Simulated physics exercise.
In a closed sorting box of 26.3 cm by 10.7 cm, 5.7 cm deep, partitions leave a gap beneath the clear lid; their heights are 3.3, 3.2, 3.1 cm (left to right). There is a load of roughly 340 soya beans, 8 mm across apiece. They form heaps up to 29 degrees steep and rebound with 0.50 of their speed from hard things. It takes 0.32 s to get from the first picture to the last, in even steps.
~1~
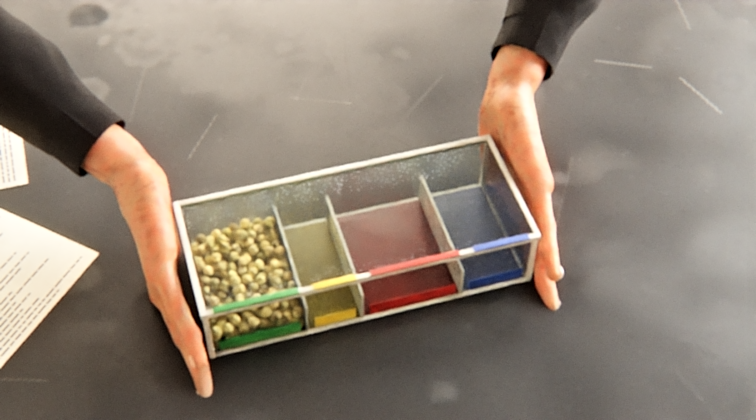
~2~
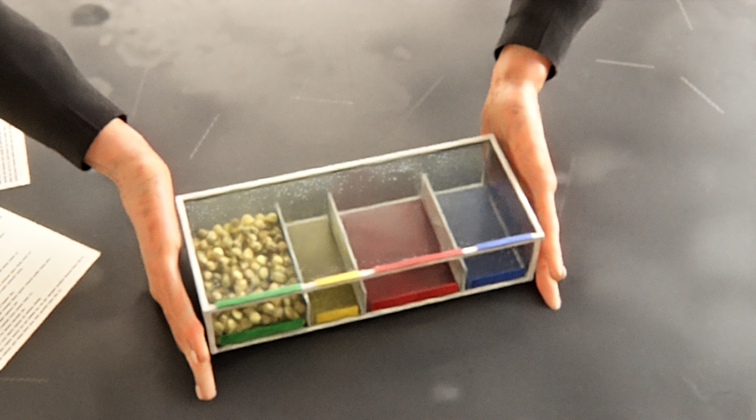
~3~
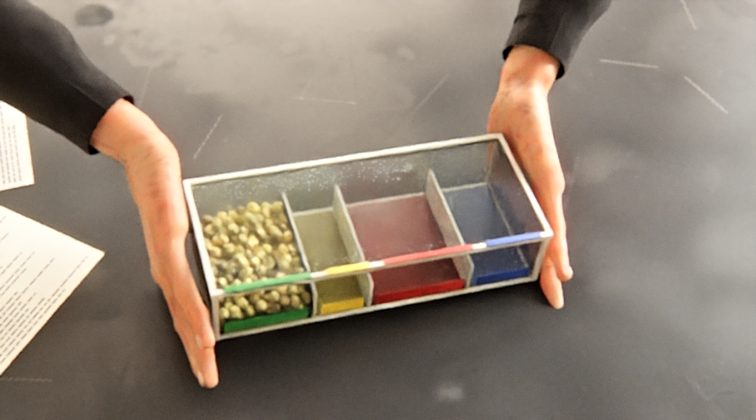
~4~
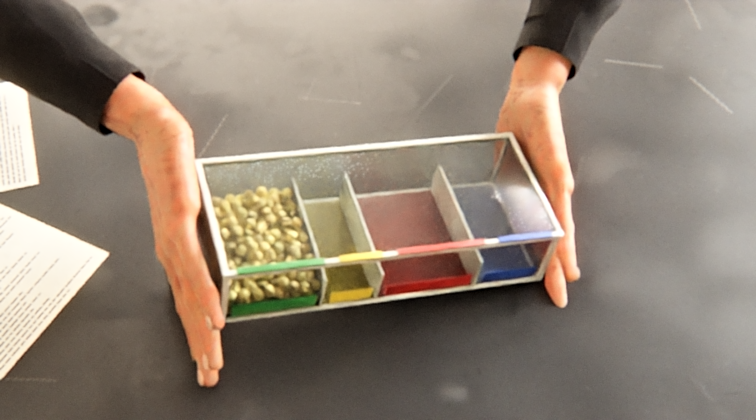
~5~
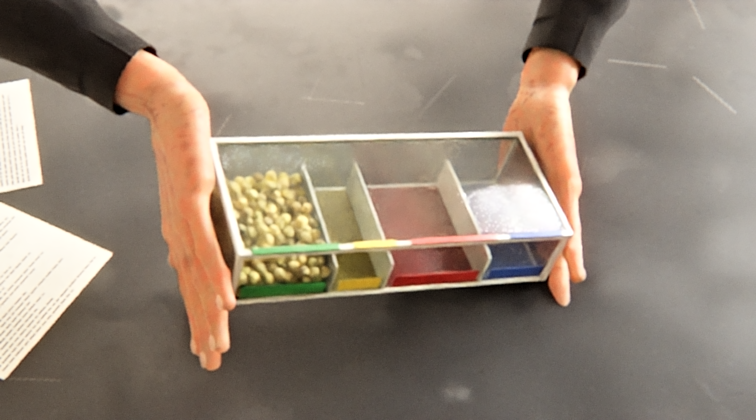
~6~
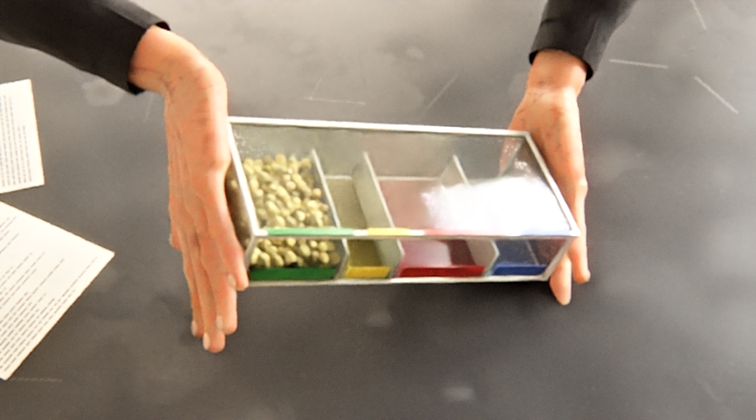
Two hands gradually tilted a clear-lidded box, raising its left end, while a shiny glare spread over the lid's right side and the greenish beans stayed in the left compartment with the green strip.
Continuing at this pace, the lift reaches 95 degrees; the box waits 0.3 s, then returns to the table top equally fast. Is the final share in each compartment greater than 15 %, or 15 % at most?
Red: 15 % at most, blue: Greater than 15 %, green: 15 % at most, yellow: 15 % at most.
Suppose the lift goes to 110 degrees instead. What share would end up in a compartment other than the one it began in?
Some 100 per cent.
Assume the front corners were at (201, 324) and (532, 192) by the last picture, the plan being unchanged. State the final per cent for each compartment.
You'd see red at 0 percent, blue at 0, green at 100 and yellow at 0 percent.
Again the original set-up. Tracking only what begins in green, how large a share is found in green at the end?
That compartment keeps close to 10 per cent of its own pieces.
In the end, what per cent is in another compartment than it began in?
95 %.
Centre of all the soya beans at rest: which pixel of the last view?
In the last view, approximately (495, 234).
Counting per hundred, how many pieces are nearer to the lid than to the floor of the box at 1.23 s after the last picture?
Estimate: Near 60 per cent.
Then, 1.23 s after the last picture, tilt 95 degrees; red 15 %, blue 60 %, green 20 %, yellow 5 %.
Then, 2.05 s after the last picture, tilt 47 degrees; red 5 %, blue 85 %, green 5 %.
Then, 2.88 s after the last picture, tilt 0 degrees; red 5 %, blue 85 %, green 5 %.
In the end, red 5 %, blue 85 %, green 5 %, yellow 0 %.
